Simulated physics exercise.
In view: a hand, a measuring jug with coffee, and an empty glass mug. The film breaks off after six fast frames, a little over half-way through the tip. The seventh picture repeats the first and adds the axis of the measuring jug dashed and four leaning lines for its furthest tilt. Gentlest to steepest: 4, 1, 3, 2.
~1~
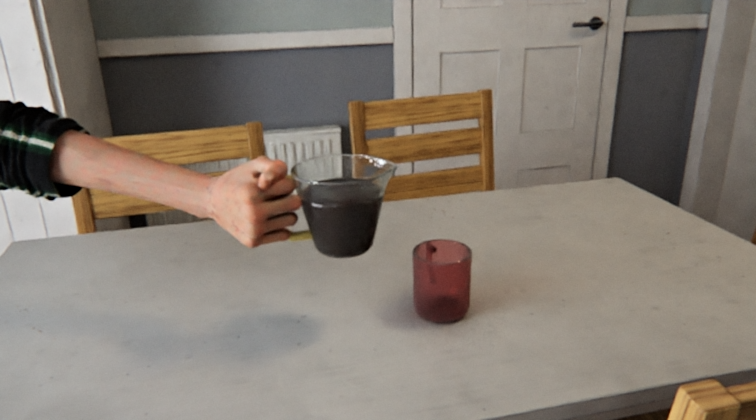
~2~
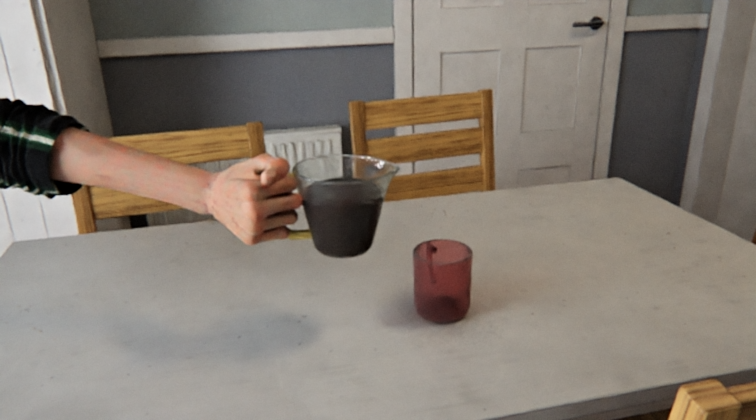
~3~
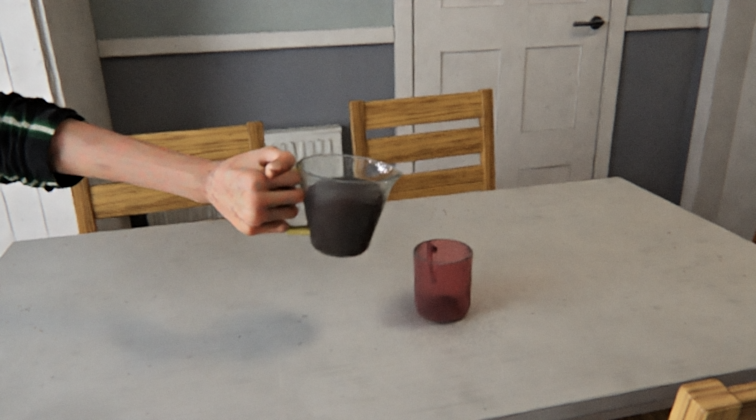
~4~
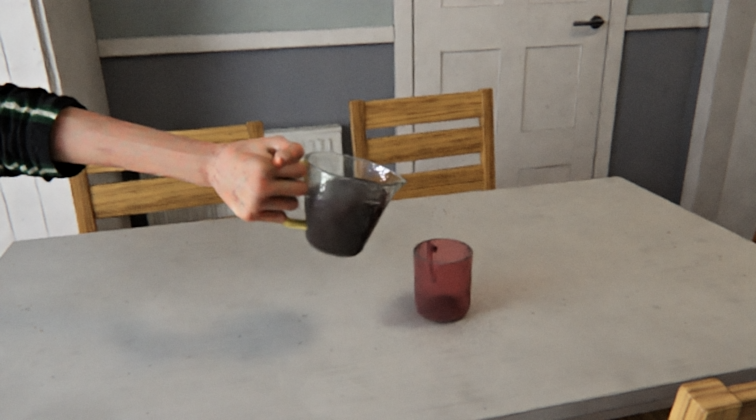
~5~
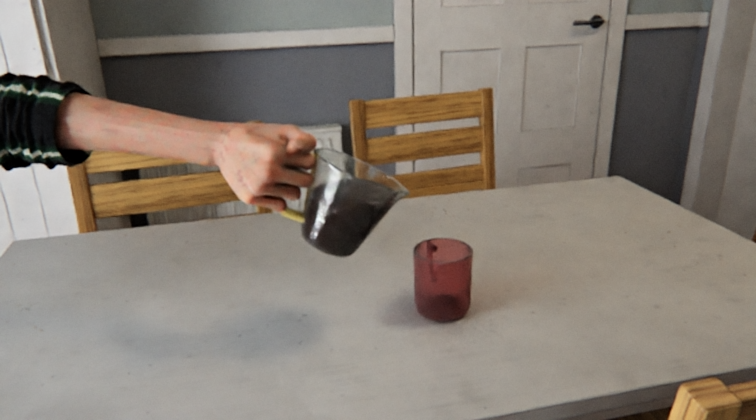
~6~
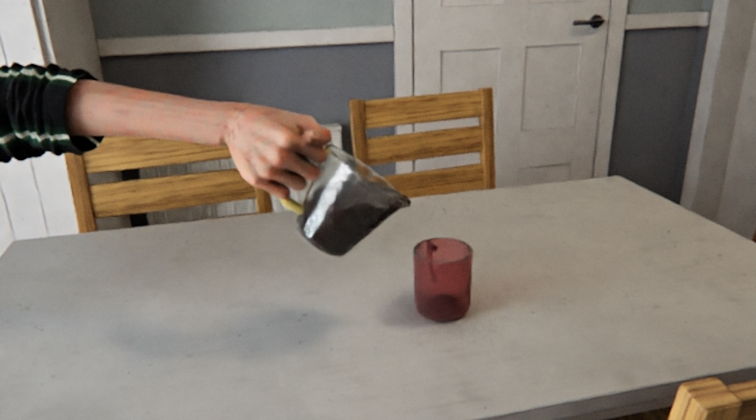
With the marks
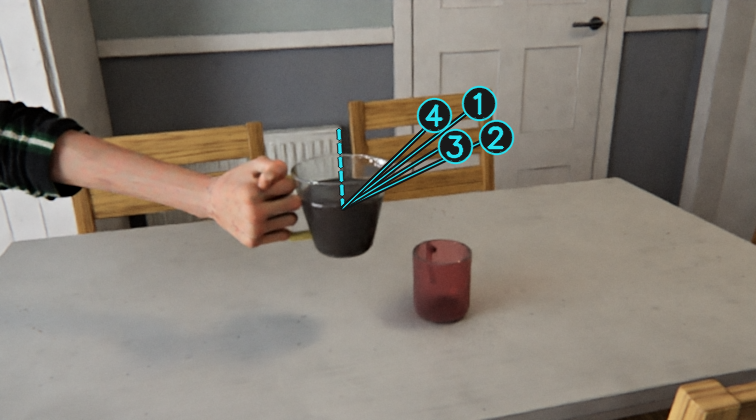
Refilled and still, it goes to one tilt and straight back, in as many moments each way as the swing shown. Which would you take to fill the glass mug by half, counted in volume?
Choose 1.
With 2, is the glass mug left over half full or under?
Over.
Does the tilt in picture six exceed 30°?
Yes, it does.
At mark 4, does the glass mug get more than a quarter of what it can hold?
Yes, clearly.
On the marked copy, 1 at (465, 113); 2 at (479, 142); 3 at (437, 149); 4 at (424, 130).
With 1, the glass mug ends with about 51 % of what it can hold.
With 2, the glass mug ends with about 76 % of what it can hold; 6 % of the coffee is spilt.
With 3, the glass mug ends with about 65 % of what it can hold; 3 % of the coffee is spilt.
With 4, the glass mug ends with about 38 % of what it can hold.
